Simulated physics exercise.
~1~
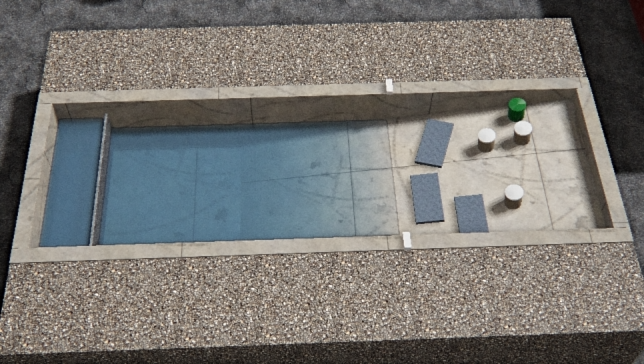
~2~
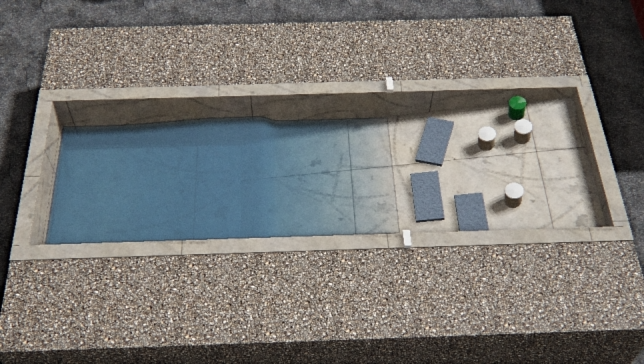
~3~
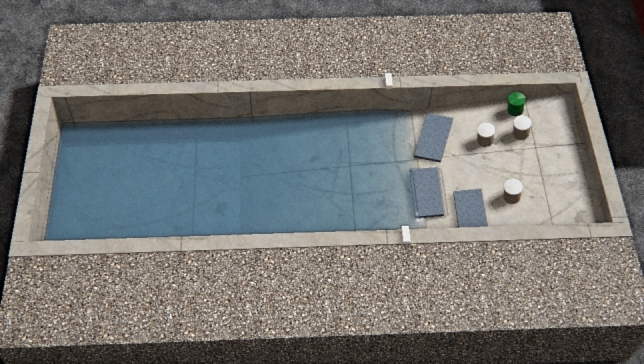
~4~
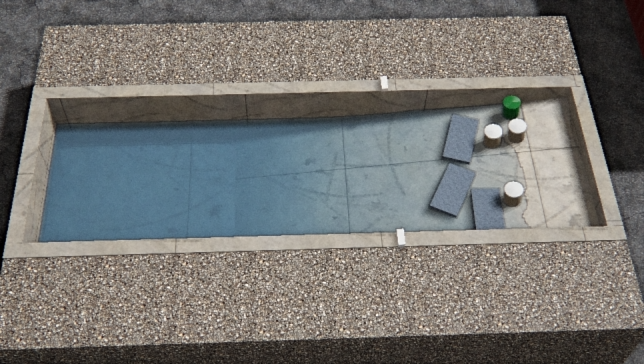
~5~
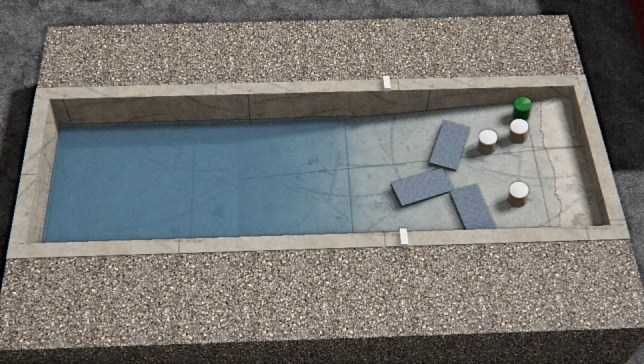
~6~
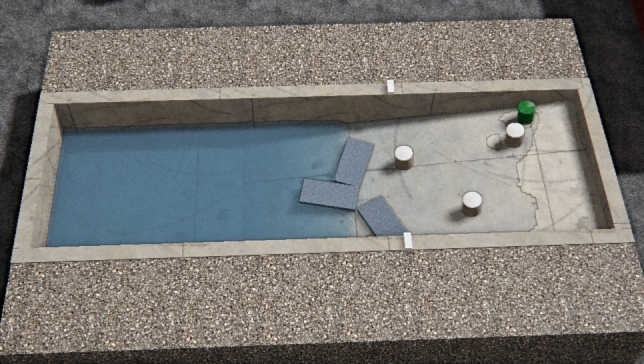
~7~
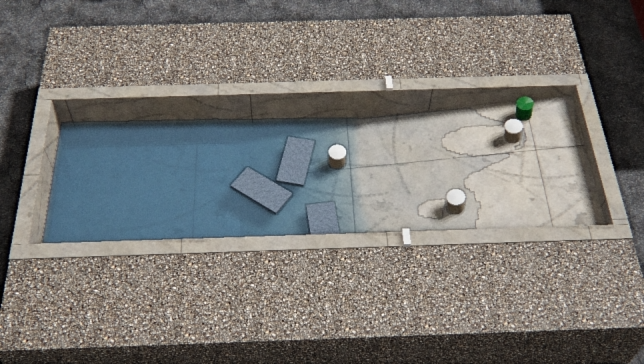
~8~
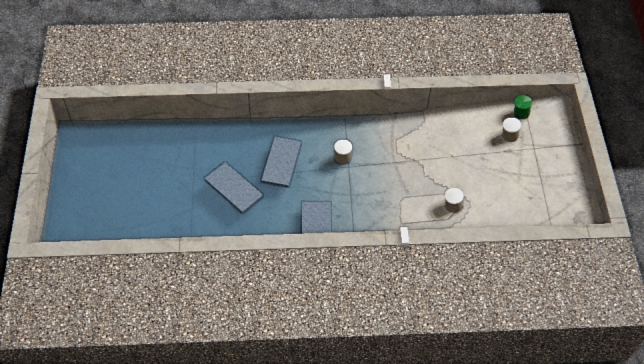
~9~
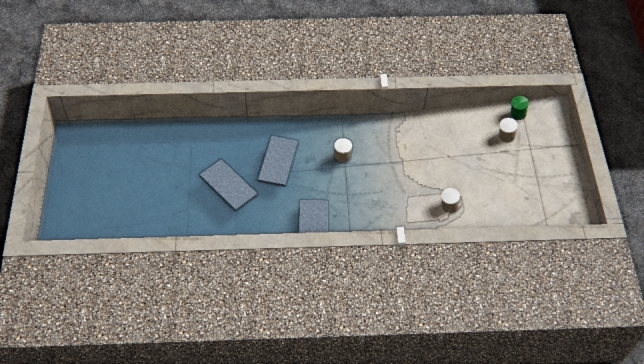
A long concrete basin set in gravel is seen from above, with blue water at its left and a pale slope rising to the right. Three blue-grey slabs, three white-topped pails and a green pail rest on the dry slope beyond a narrow barrier. The barrier vanishes and water spreads right, reaching the slabs and nudging them and a white pail further up. It then drains back left, carrying the slabs and two white pails down. At the end the slabs and one white pail sit in the shallows, while the green pail remains high at right beside another white one.
